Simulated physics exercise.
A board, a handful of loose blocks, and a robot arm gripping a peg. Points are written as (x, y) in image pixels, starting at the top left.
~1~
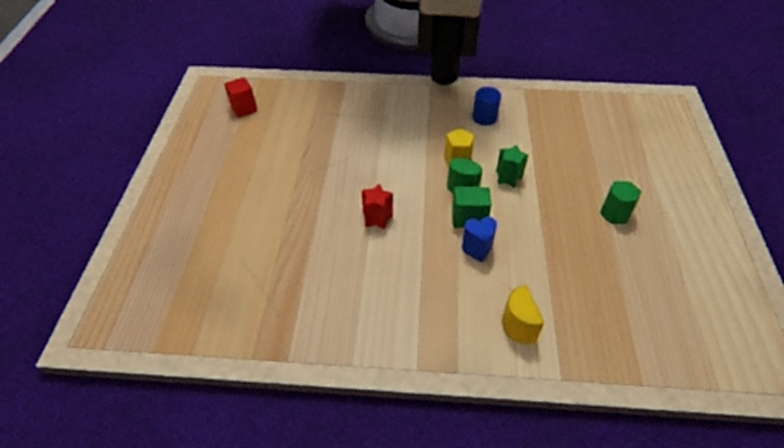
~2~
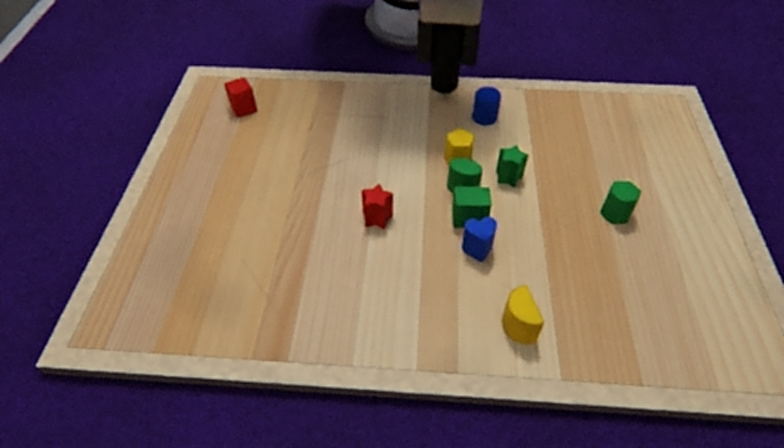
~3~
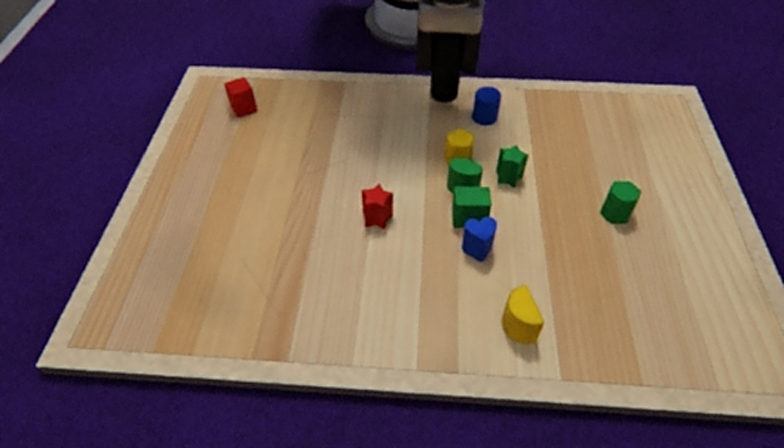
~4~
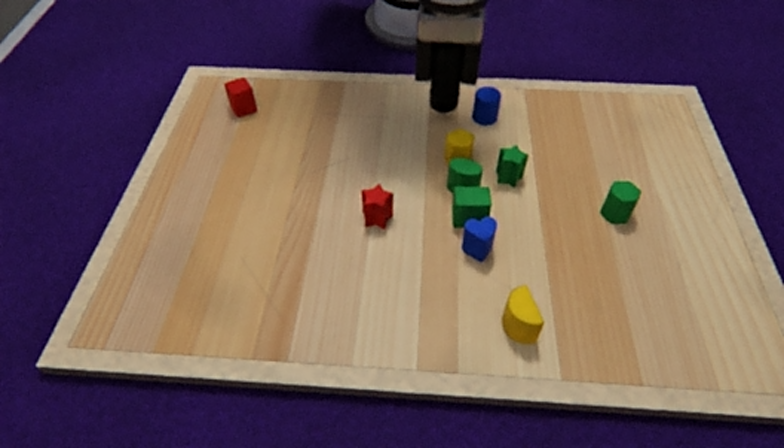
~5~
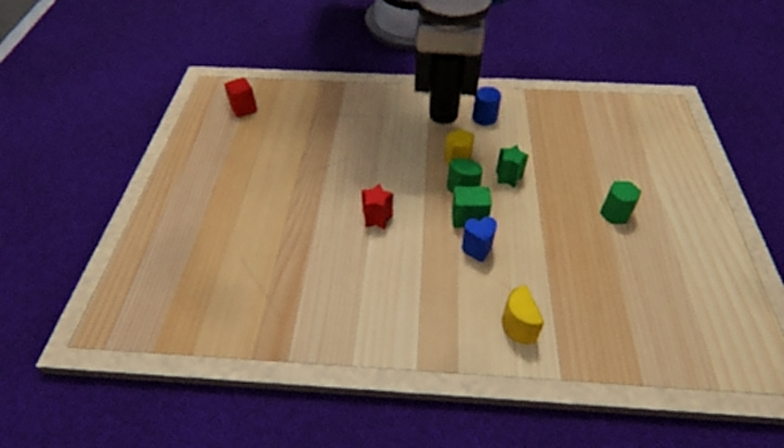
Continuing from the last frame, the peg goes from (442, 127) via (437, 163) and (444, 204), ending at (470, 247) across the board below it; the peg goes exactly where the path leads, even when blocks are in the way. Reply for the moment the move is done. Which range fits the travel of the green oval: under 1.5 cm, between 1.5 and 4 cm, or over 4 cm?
Movement: 1.5 to 4 cm.
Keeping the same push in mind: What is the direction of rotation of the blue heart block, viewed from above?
It turns round clockwise.
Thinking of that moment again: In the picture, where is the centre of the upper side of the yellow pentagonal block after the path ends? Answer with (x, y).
I expect it at (468, 149).
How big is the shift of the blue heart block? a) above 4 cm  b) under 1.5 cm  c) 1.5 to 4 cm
The correct letter is c.
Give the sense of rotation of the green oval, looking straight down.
From above, it turns counterclockwise.
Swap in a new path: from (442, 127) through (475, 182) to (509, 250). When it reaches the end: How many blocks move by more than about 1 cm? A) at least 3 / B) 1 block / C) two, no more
Correct choice: A.
What follows on the original path. One third of the way, peg (438, 152); yellow pentagonal block (468, 148), turned 55° anticlockwise.
Two thirds of the way, peg (445, 193); yellow pentagonal block (468, 149), turned 60° anticlockwise; green oval (477, 177), turned 75° anticlockwise; green oblong (477, 200).
At the end, peg (472, 237); yellow pentagonal block (468, 149), turned 60° anticlockwise; green oval (478, 178), turned 90° anticlockwise; green oblong (504, 219), turned 95° anticlockwise; blue heart block (499, 247), turned 25° clockwise.
